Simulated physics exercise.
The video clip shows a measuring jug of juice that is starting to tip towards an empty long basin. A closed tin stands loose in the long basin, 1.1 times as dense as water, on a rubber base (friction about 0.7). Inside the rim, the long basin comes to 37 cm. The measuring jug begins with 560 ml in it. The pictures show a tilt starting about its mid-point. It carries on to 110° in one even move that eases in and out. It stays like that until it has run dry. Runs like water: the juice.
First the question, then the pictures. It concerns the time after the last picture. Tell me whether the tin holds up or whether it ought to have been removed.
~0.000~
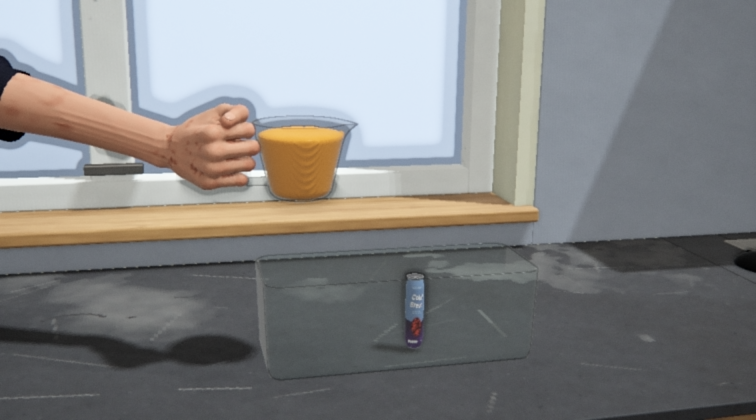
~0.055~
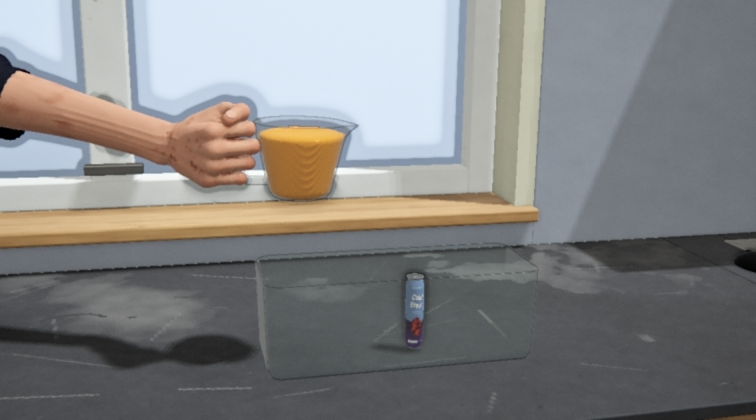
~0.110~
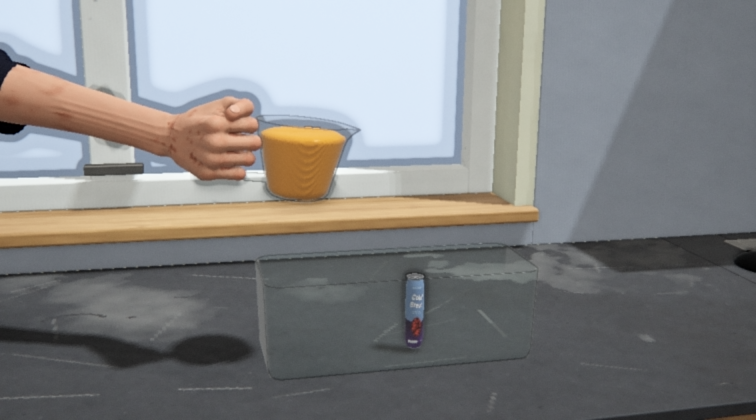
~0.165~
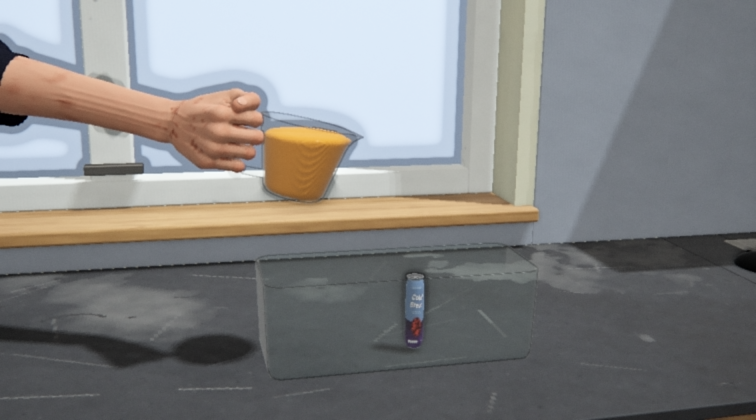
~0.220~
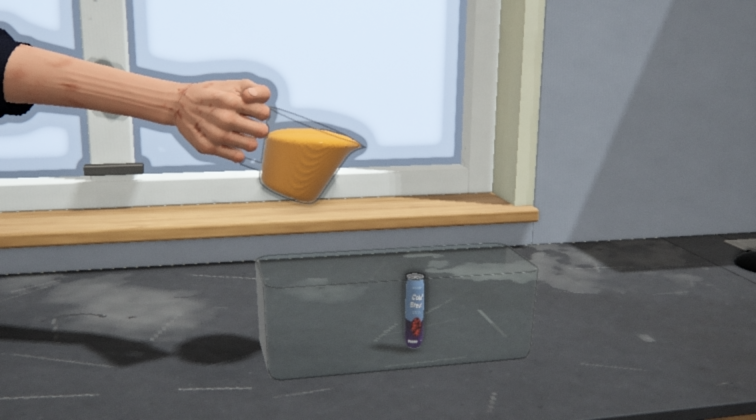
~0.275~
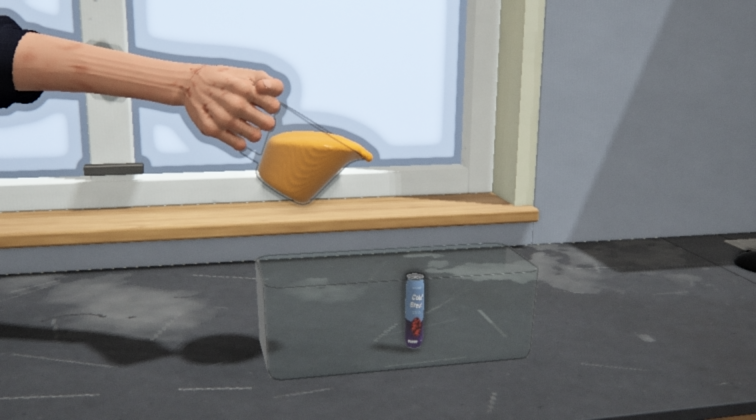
The tin ought to have been removed.
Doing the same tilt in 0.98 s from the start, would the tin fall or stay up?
Well, the tin simply tips.
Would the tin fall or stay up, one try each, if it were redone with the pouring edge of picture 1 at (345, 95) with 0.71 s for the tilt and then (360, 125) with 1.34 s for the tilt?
First it falls; then it goes over.
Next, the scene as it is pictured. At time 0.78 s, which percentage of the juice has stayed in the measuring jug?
I'd say some 2 per cent remains.
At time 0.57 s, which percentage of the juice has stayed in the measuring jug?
32 %.
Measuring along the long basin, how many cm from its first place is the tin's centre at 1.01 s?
Its middle sits about 9 cm from the start.
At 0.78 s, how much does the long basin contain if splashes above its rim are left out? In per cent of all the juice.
The fraction sits near 92 in a hundred.
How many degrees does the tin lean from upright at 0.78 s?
The lean is some 90° away from upright.
After 0.57 s the tilt is 95° and 32 per cent is still to pour; the tin leans 7°.
After 0.78 s the tilt is 110° and 2 per cent is still to pour; the tin lies on its side.
After 1.01 s the tilt is 110° and 0 per cent is still to pour; the tin lies on its side.
After 1.25 s the tilt is 110° and 0 per cent is still to pour; the tin lies on its side.
In the end the tin lies on its side.
